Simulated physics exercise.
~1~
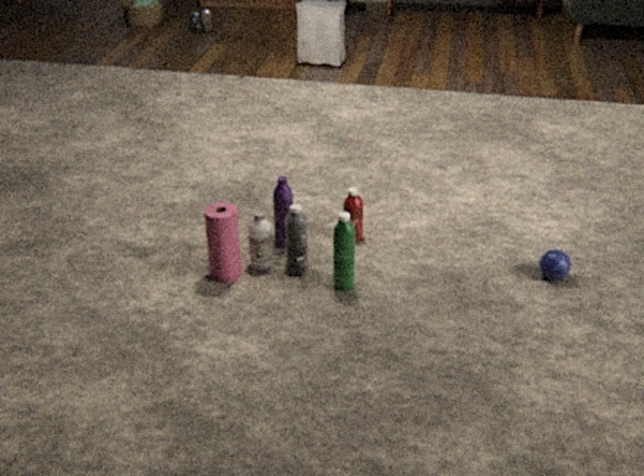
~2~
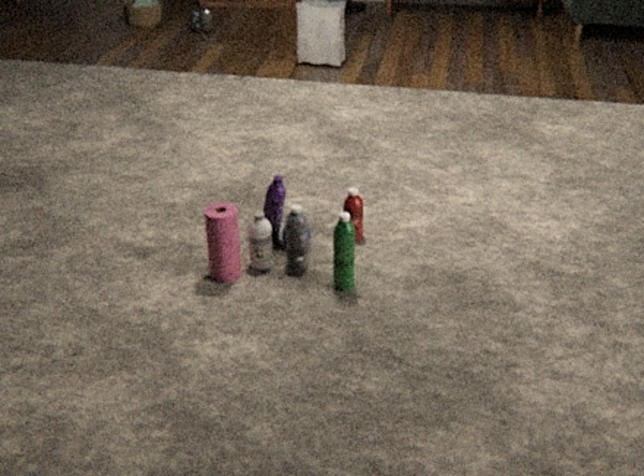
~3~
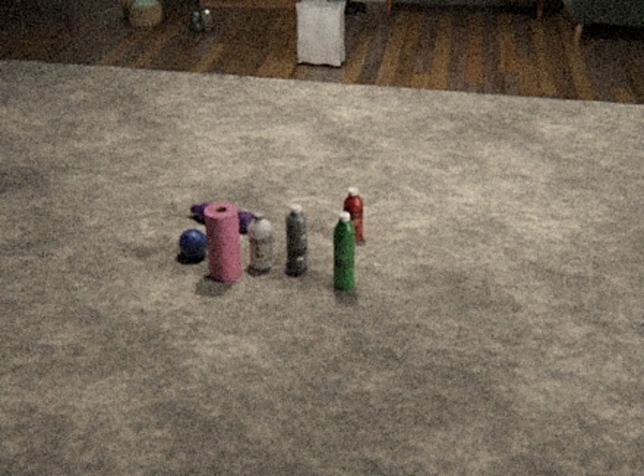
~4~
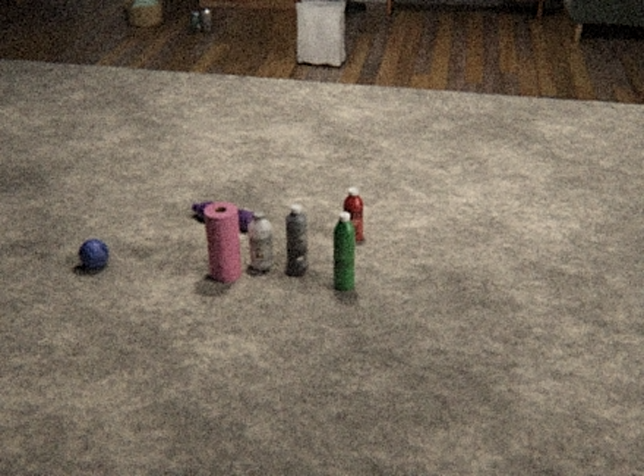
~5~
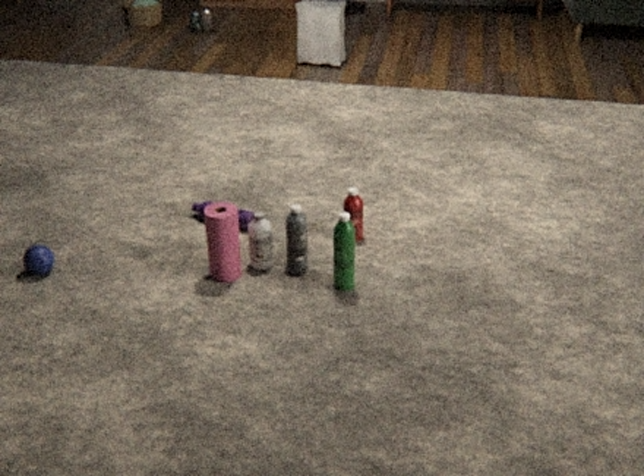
At the start, a pink roll and five bottles, purple, white, grey, red and green, stand grouped on a grey carpet-like floor, with a blue ball off to their right. The ball moves left into the group and is hidden from view as the purple bottle at the back tilts. The ball then appears on the left beside the pink roll, and the purple bottle lies on its side behind it. The ball carries on leftward across the open floor, nearing the left edge. At the end, only the purple bottle is down, while the pink roll and the other four bottles still stand.
